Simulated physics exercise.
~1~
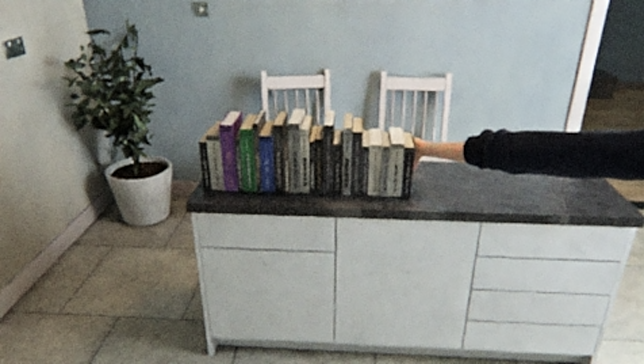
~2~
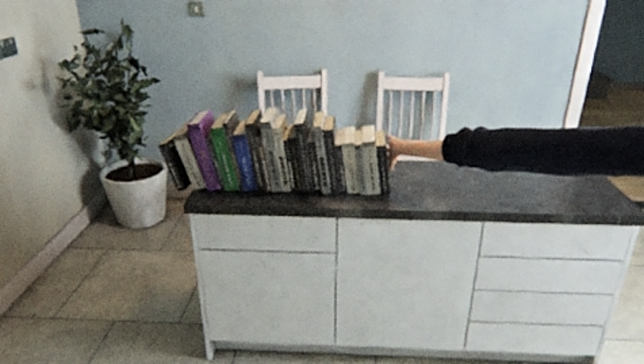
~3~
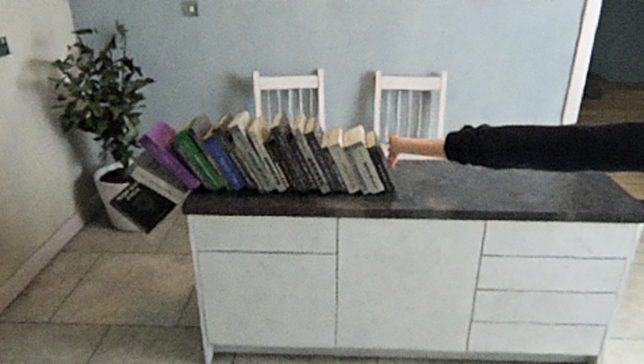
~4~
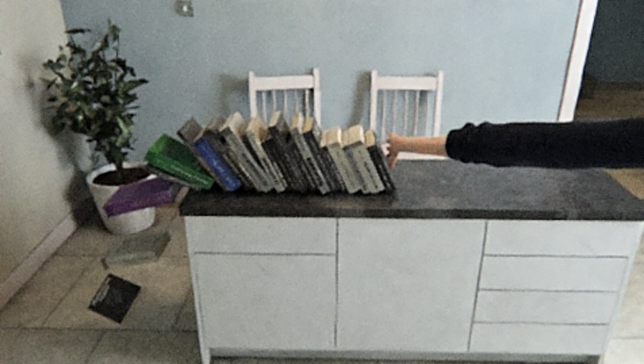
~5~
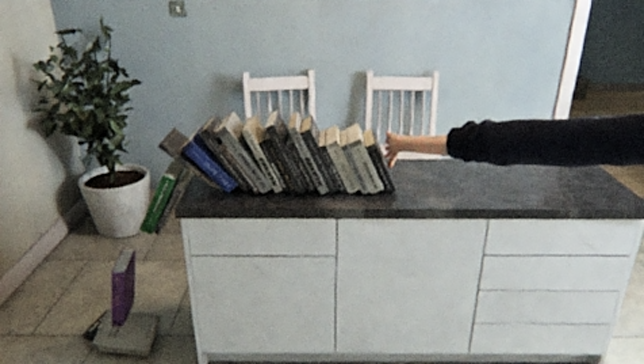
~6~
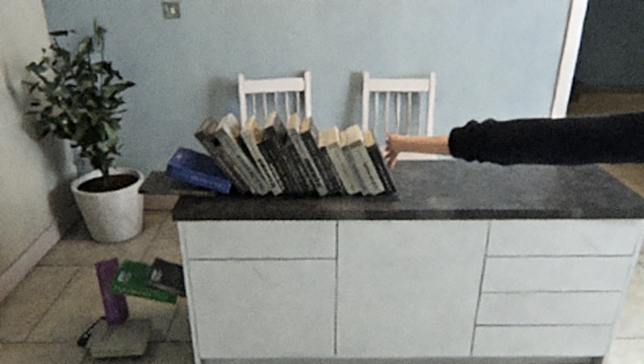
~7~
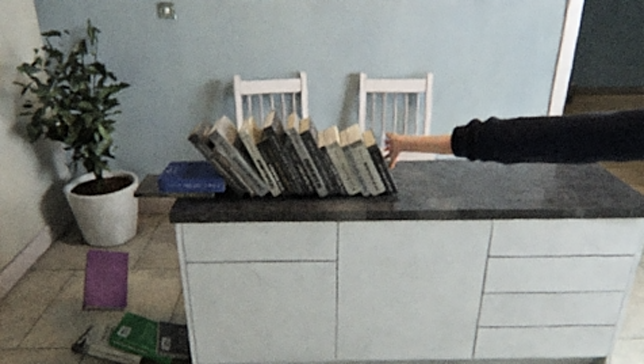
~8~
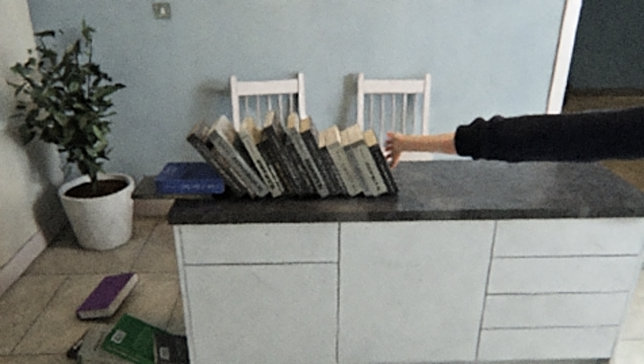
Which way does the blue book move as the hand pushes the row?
The blue book moves to the left, tipping over until it lies on its side at the end of the worktop.
